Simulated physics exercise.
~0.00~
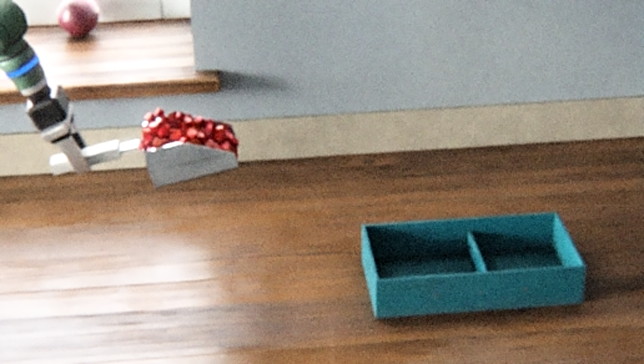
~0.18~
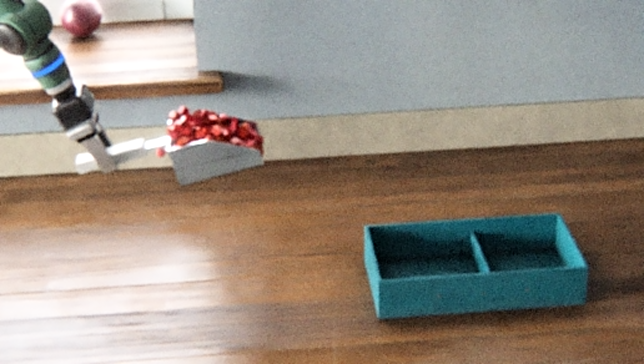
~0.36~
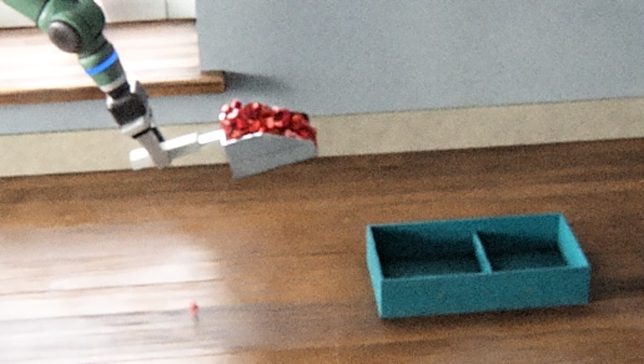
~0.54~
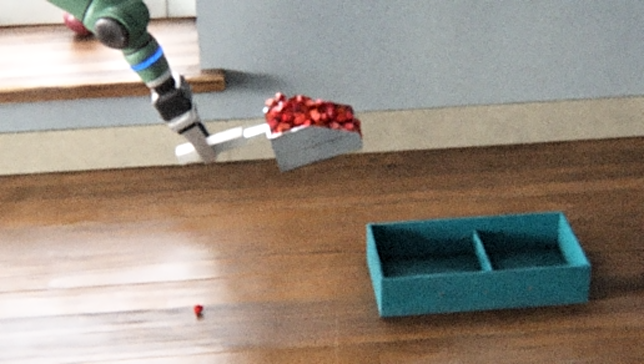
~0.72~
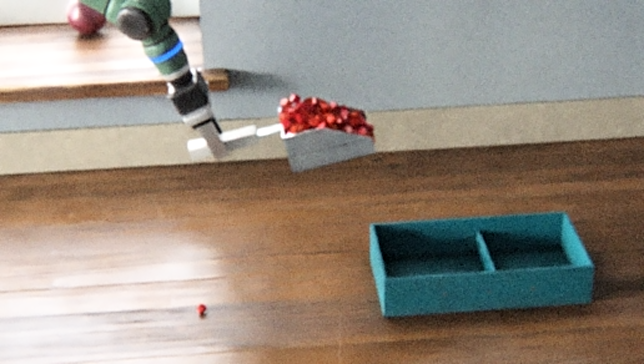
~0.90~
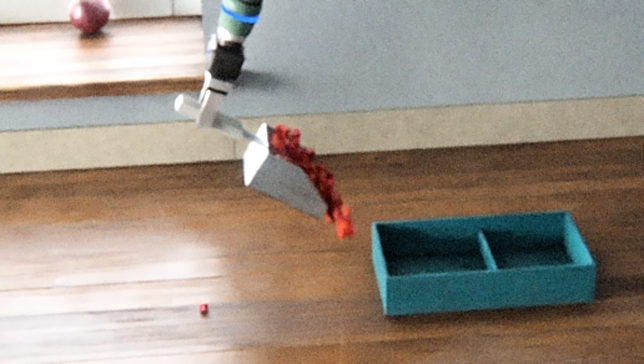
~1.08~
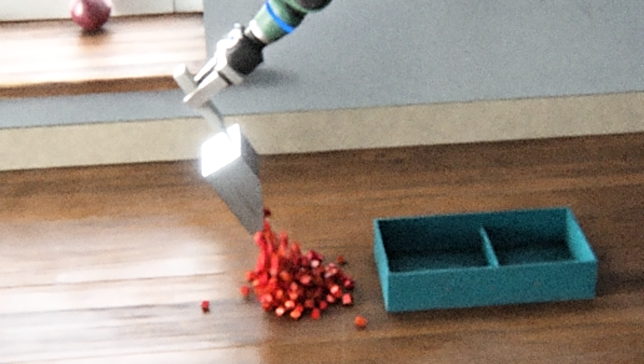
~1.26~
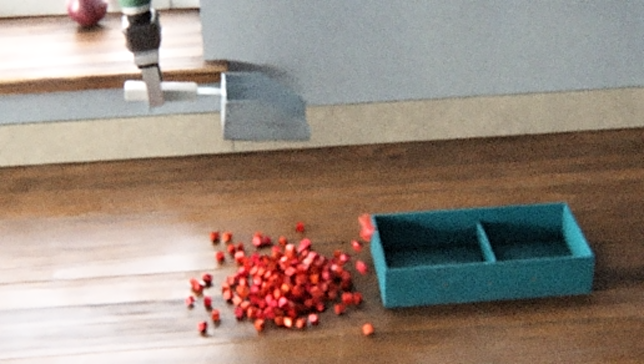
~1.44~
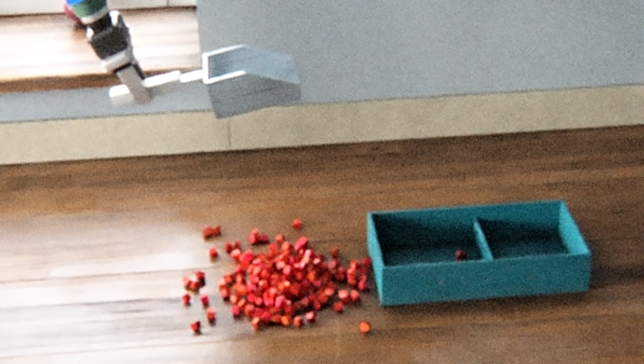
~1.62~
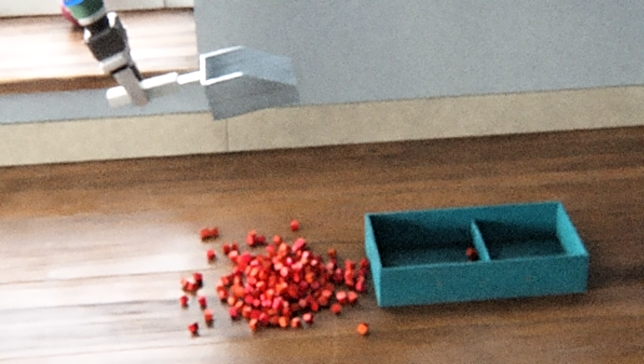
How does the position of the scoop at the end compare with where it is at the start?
At the end the scoop is somewhat higher and farther to the right than it is at the start.
The clip opens with a robot arm holding a scoop heaped with small red vegetable dice above a wooden surface, to the left of a teal box divided in two. The arm carries the scoop right toward the box, and a single piece drops onto the wood. Short of the box, the scoop draws back and tips steeply, and the dice pour down into a pile beside it. The emptied scoop then levels off and rises away to the left. At the end, nearly all the dice lie scattered left of the box, with barely any inside it.
